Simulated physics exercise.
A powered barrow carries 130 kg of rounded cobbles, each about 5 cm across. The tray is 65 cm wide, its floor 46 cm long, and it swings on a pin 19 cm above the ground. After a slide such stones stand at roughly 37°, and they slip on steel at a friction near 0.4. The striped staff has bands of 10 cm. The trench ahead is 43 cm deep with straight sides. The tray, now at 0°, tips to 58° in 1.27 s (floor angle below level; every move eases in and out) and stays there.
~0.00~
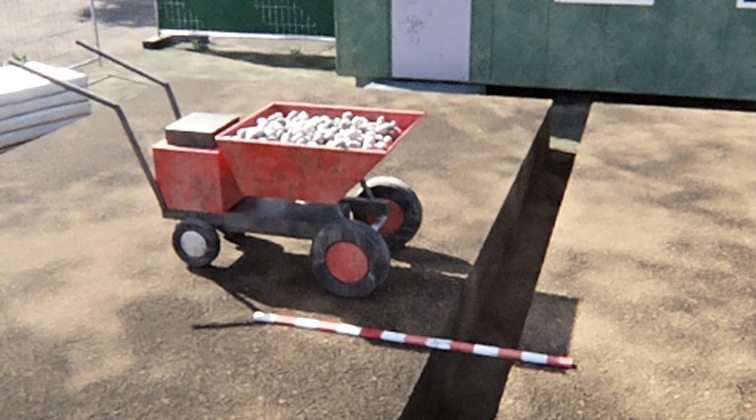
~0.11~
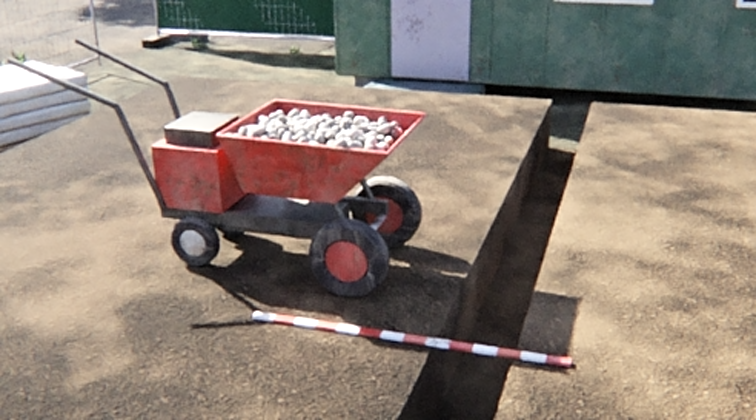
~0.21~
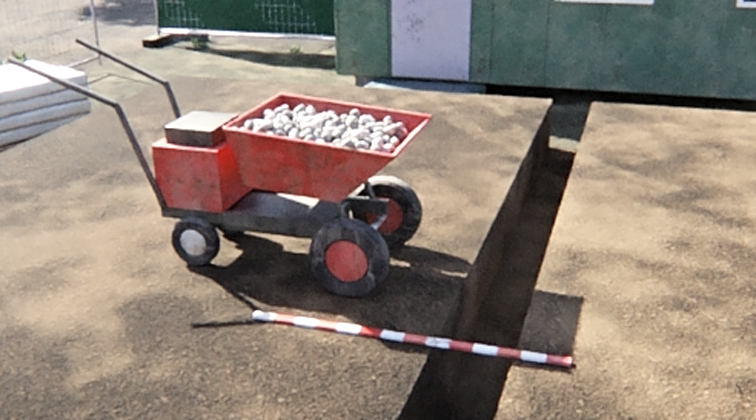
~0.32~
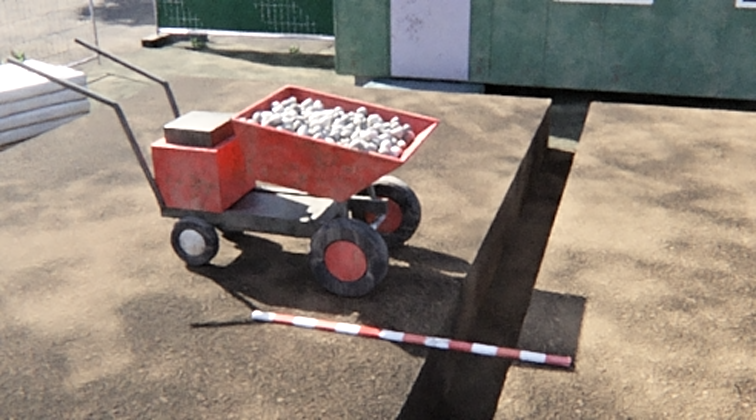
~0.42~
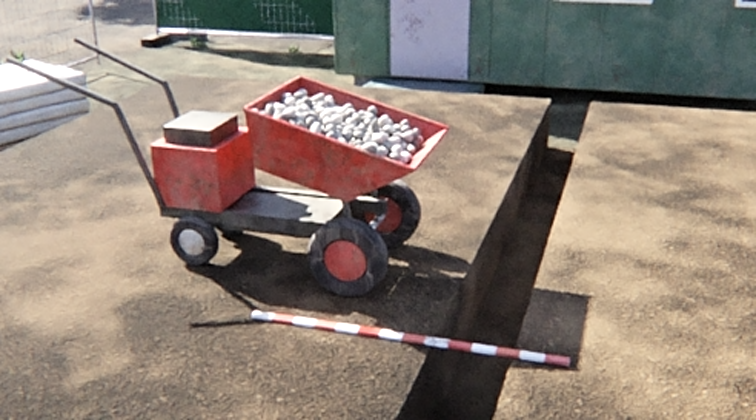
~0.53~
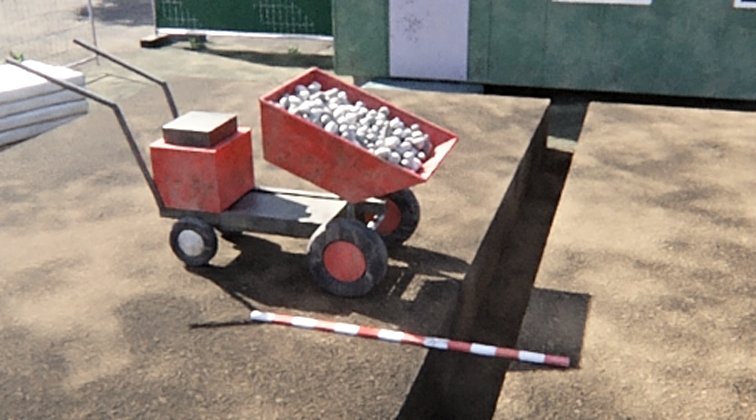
Red tray of rounded stones on a small wheeled barrow tilting steadily down to the right, its left end rising, beside a narrow trench.
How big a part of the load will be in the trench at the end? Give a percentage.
Some 73 per cent of it.
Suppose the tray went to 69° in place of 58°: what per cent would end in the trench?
Then about 70 per cent.
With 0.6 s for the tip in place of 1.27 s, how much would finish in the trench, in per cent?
Then about 55 per cent.
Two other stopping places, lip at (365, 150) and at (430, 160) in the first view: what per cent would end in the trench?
Near 85 per cent from the first place, 35 from the second.
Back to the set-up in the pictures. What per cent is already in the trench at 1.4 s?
About 20 per cent by then.
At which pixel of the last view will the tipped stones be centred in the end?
Around (505, 345).
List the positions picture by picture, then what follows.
In the first frame, the tray is at 0°, its lip at (386, 154); the top of the load is at (313, 123).
In the second frame, lip at (388, 154), floor tilted 1°, highest stones at (314, 122); the stones move at 0.2 m/s on average.
In the third frame, lip at (395, 157), floor tilted 4°, highest stones at (304, 117); the stones move at 0.3 m/s on average.
In the fourth frame, the tray is at 9°, its lip at (403, 163); the top of the load is at (296, 109); the stones move at 0.5 m/s on average.
In the fifth frame, lip at (414, 170), floor tilted 15°, highest stones at (298, 101); the stones move at 0.6 m/s on average.
In the sixth frame, the tray is at 22°, its lip at (426, 181); the top of the load is at (311, 94); the stones move at 0.6 m/s on average.
After 0.9 s the floor is at 49°; 100 % in the tray; the foremost stones are at (462, 207).
After 1.4 s the floor is at 58°; 76 % in the tray, 21 % in the trench, 3 % past the trench; the foremost stones are at (547, 293).
After 1.7 s the floor is at 58°; 47 % in the tray, 36 % in the trench, 16 % past the trench; the foremost stones are at (643, 325).
After 3.7 s the floor is at 58°; 9 % in the tray, 73 % in the trench, 18 % past the trench; the foremost stones are at (714, 344).
